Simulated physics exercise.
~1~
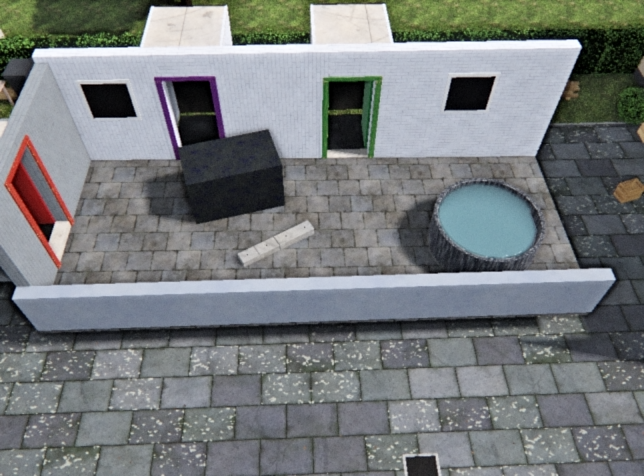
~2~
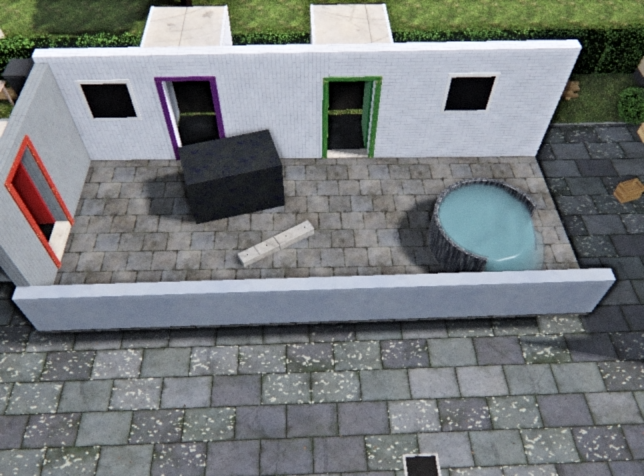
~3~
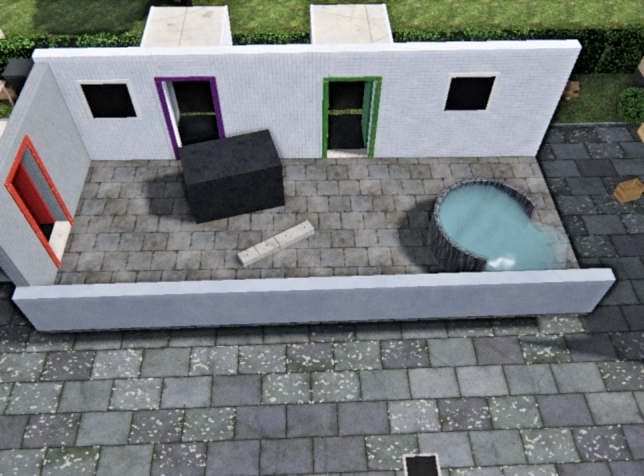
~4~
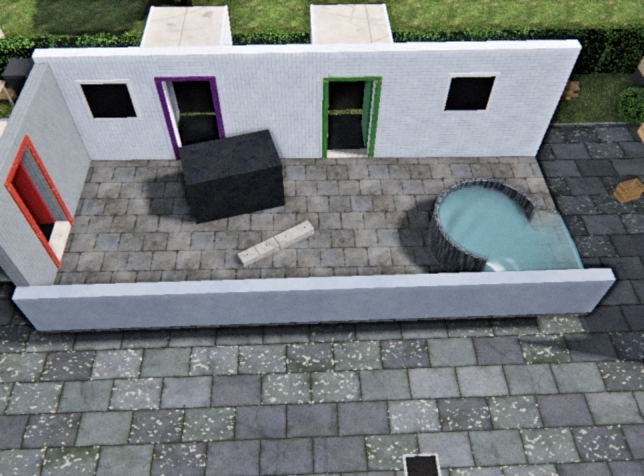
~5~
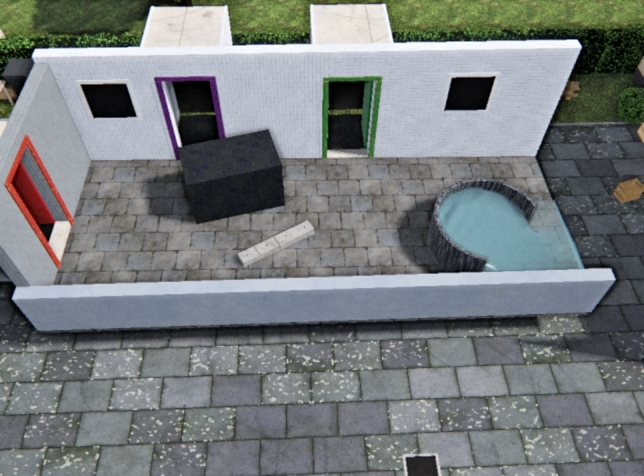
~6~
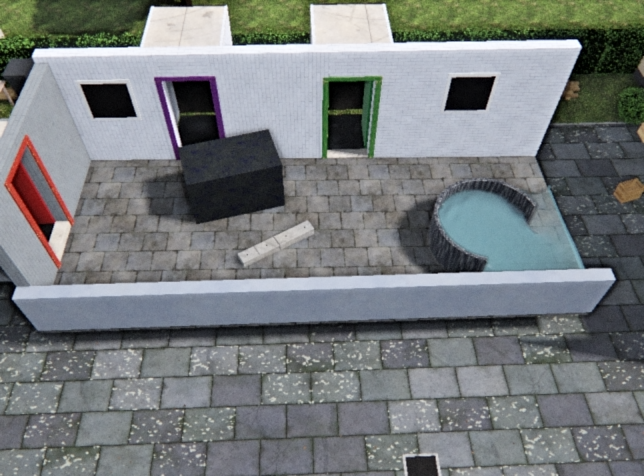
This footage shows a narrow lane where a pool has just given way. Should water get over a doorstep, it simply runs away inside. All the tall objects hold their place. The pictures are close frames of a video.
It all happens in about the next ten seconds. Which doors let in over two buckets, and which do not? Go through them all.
My prediction: I expect the purple door to stop at two buckets or less, I expect the green door to stop at two buckets or less, I expect the red door to stop at two buckets or less.
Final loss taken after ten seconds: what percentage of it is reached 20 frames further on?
My estimate is roughly 75 percent.
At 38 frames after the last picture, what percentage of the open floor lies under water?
25 %.
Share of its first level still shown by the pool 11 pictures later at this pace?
My reading is roughly 26 in a hundred.
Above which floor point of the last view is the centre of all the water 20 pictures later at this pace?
The water centres close to (450, 256).
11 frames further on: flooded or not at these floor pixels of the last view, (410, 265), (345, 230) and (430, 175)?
Same order as asked: Drenched; drenched; dry as before.
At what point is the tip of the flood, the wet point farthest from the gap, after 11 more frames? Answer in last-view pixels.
I reckon the front has reached (255, 301) by then.
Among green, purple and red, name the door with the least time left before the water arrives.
The door marked green.
A moment on, water covers 15 % of the floor; the purple door not reached, the green door not reached, the red door not reached.
Next, water covers 20 % of the floor; the purple door not reached, the green door not reached, the red door not reached.
Then, water covers 25 % of the floor; the purple door not reached, the green door not reached, the red door not reached.
Later, water covers 25 % of the floor; the purple door not reached, the green door wet at the sill, nothing in, the red door not reached.
In the end, water covers 20 % of the floor; the purple door not reached, the green door wet at the sill, nothing in, the red door not reached.
